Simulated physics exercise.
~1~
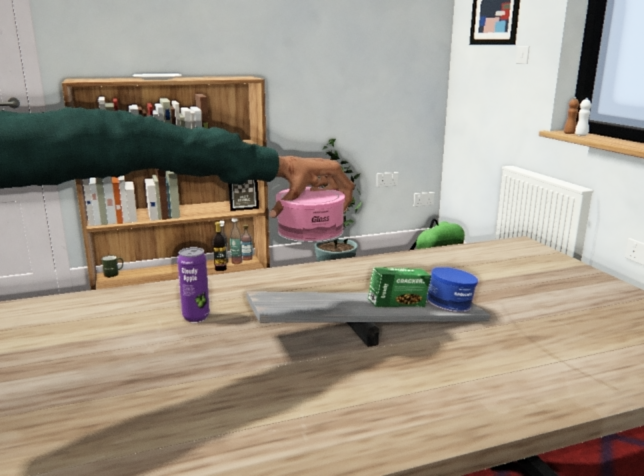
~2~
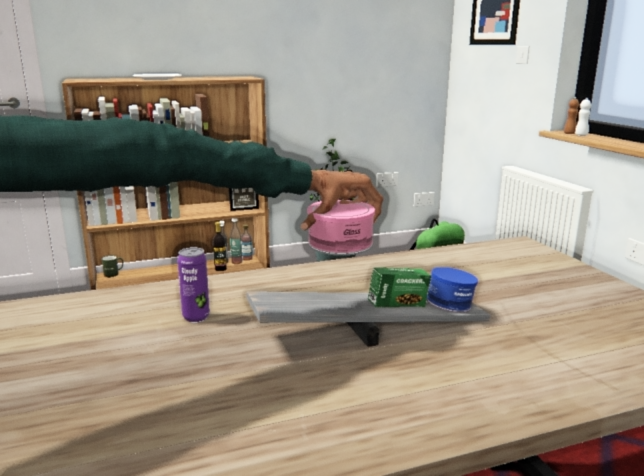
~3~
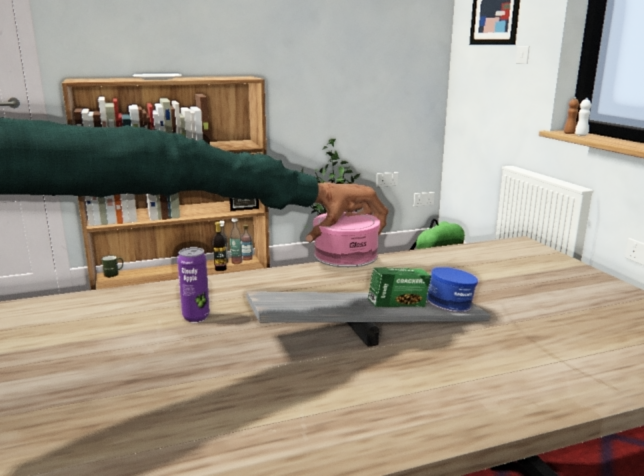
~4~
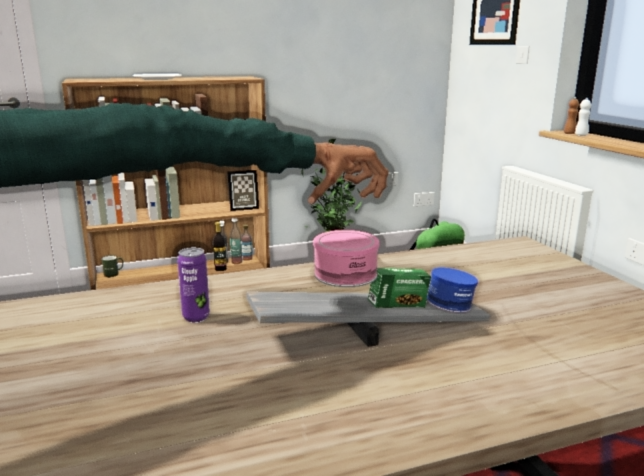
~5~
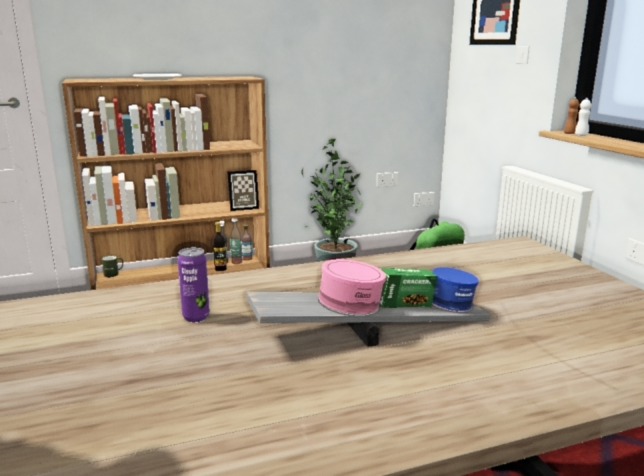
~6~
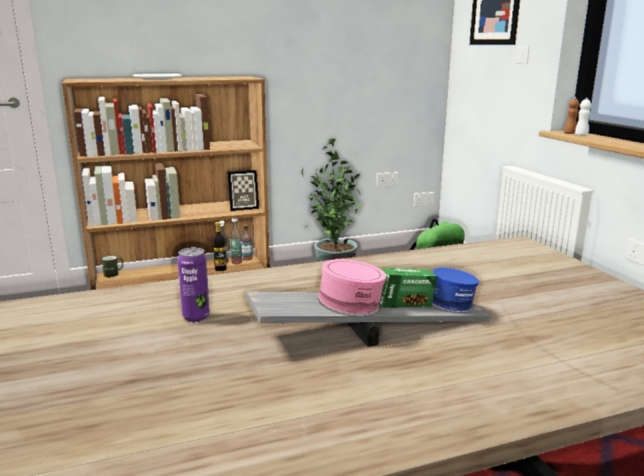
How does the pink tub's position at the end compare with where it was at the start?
At the start the pink tub is held in the air by the hand above the plank. At the end it sits lower and a bit farther right, resting on the plank beside the green packet.
The clip opens on a wooden table where a grey plank rests across a small block, with a green packet and a blue tub on its lower right side and a purple can standing off to the left. A hand in a dark green sleeve holds a pink tub above the plank and carries it to the right. It lowers the tub a little, then lets go and draws back. The pink tub drops onto the plank near the middle, just left of the green packet. The arm leaves, and everything rests with the plank's right end still low.
